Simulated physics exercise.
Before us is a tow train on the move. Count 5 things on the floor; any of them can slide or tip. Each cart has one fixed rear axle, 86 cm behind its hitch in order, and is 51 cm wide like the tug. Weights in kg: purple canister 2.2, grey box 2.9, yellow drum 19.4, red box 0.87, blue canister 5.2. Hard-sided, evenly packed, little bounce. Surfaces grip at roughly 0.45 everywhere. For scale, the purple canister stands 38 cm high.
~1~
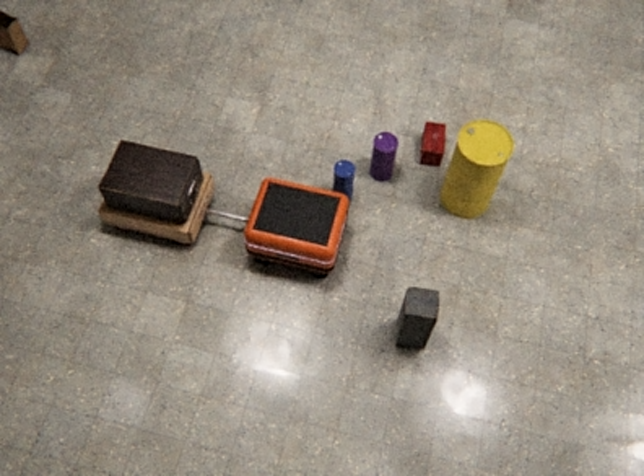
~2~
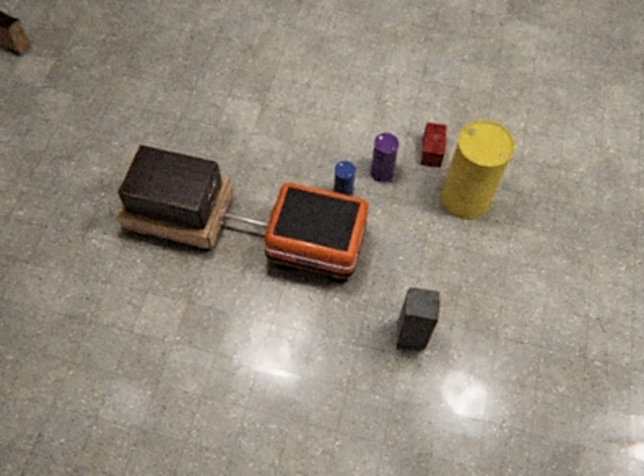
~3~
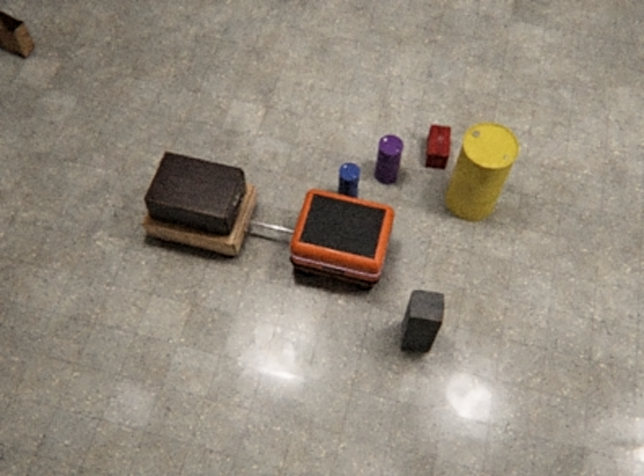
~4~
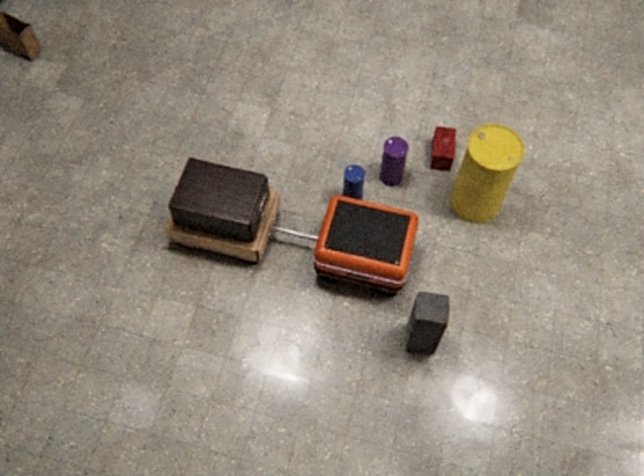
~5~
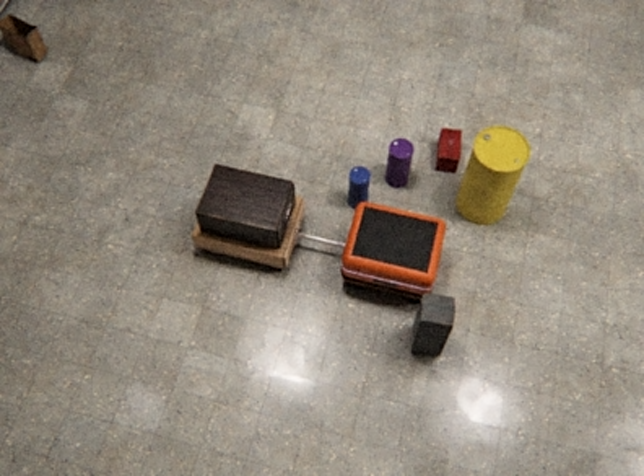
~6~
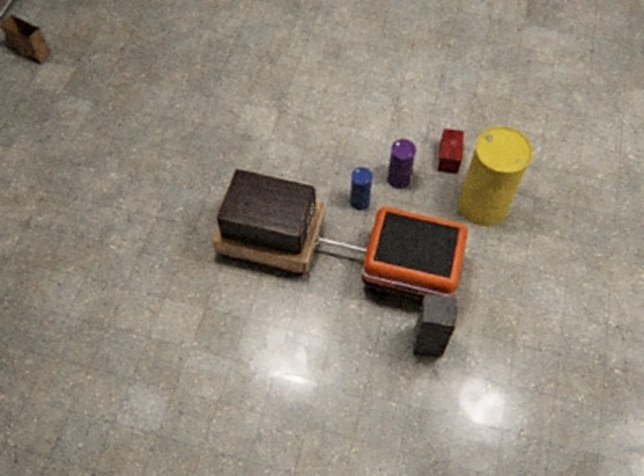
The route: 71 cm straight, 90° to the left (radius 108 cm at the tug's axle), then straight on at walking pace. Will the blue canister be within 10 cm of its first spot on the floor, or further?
The blue canister stays put.
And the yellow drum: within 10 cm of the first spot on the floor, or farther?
The yellow drum gets shifted.
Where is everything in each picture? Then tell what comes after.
Tug 0 cm along; blue canister (343, 182); purple canister (384, 157), in the first frame.
Tug 13 cm along; yellow drum (475, 172); red box (434, 145), in the second frame.
Tug 29 cm along; purple canister (389, 160); grey box (422, 322), in the third frame.
Tug 42 cm along; yellow drum (485, 176); red box (443, 149), in the fourth frame.
Tug 57 cm along; purple canister (399, 164); grey box (432, 325), in the fifth frame.
Tug 71 cm along; blue canister (361, 189); yellow drum (493, 178), in the sixth frame.
Then, 1.20 s later than the last frame, tug 171 cm along; yellow drum 12 cm from its spot.
Then, 2.30 s later than the last frame, tug 264 cm along; yellow drum 50 cm from its spot.
When it is over, not toppled but over 10 cm from the start, yellow drum; the other 4 within 10 cm of the start. End places, in pixels of the last picture, blue canister near (361, 189).
